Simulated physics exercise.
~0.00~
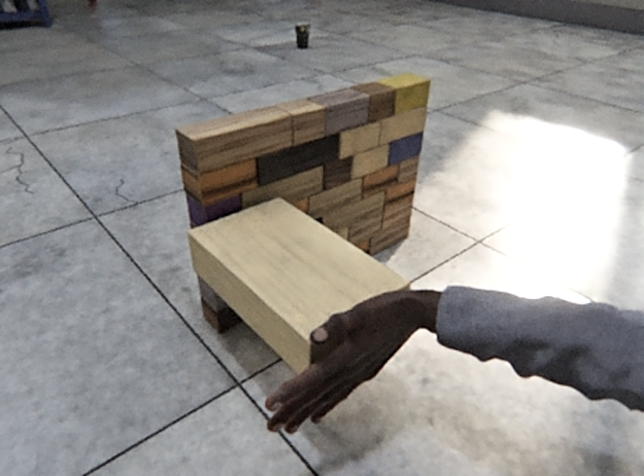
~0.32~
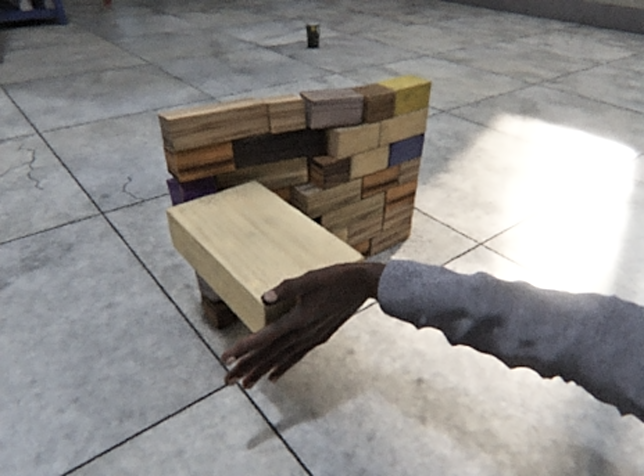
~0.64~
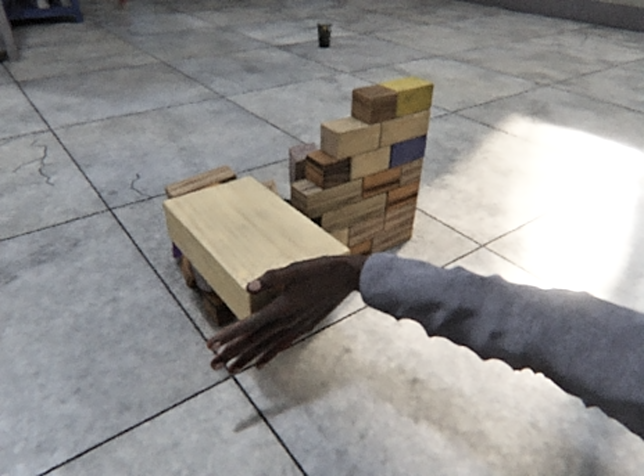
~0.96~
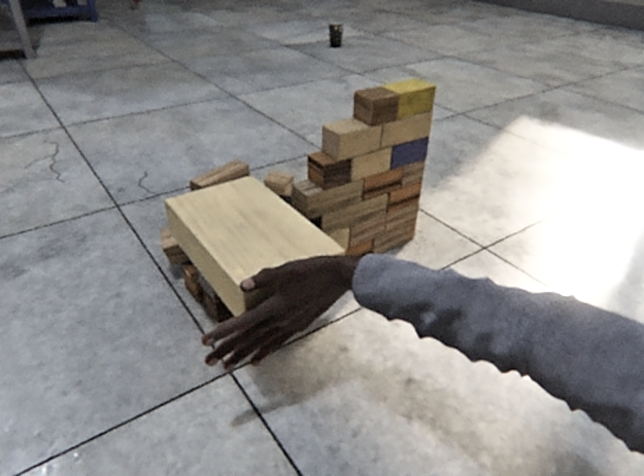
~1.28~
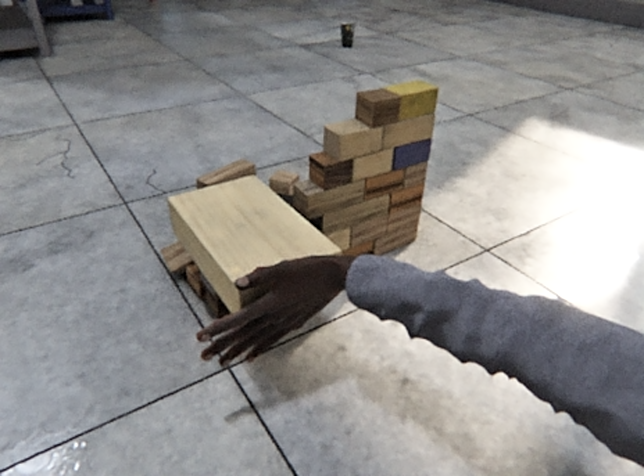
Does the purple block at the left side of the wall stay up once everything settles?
No, the purple block comes down as the left side of the wall collapses around the long block.
